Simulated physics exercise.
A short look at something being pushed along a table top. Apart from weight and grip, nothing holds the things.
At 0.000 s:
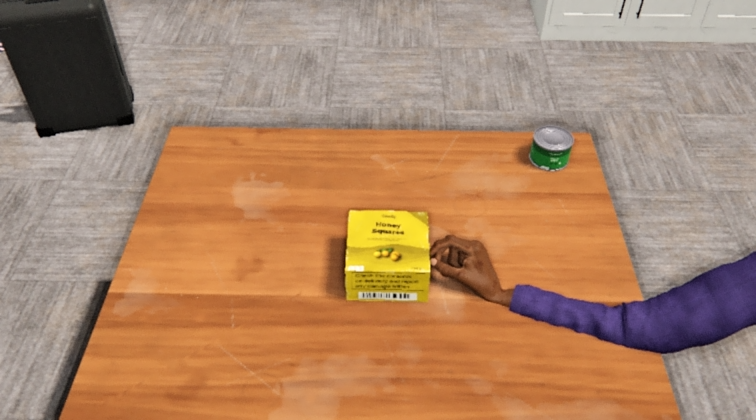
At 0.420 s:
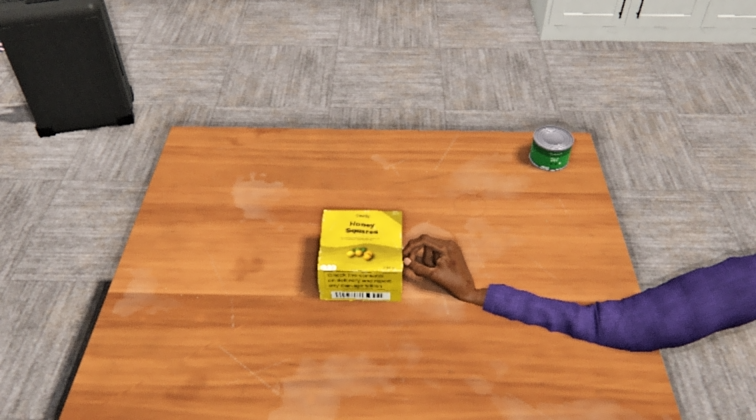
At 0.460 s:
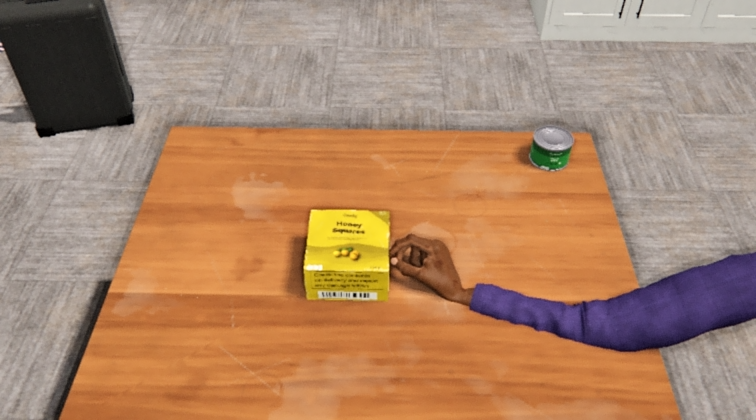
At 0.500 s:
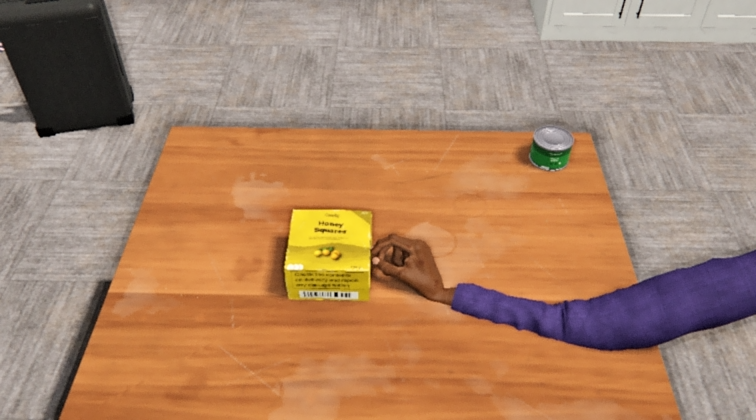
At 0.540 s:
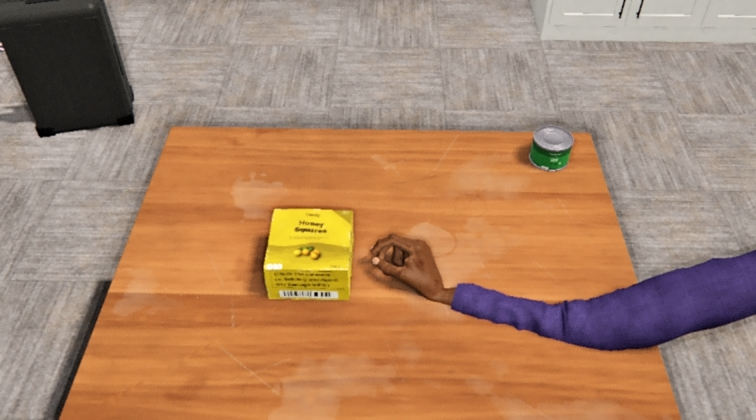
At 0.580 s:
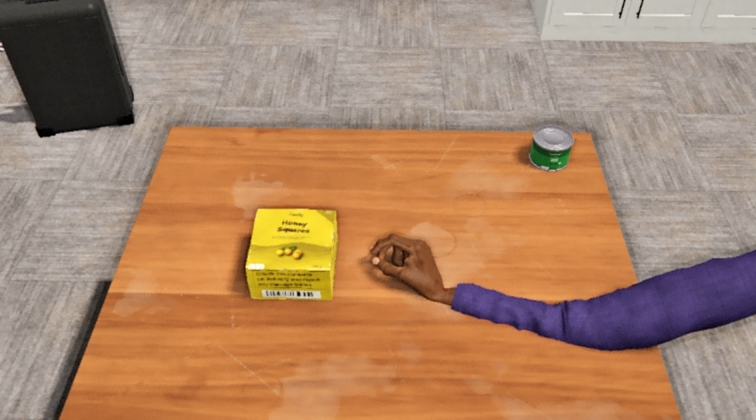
A yellow box slid left across a wooden table as a hand in a purple sleeve pushed it, then moved a little farther left after the hand stayed behind, while a green can sat still.
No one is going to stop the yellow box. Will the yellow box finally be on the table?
Yes, it stays up there.
Around 0.68 s, yellow box displaced about its own width near (263, 253).
Around 0.78 s, yellow box displaced about its own width near (248, 253).
Finally (1.3 s), moved from the start, yellow box. Final places as the last picture's camera would see them, yellow box near (247, 253).
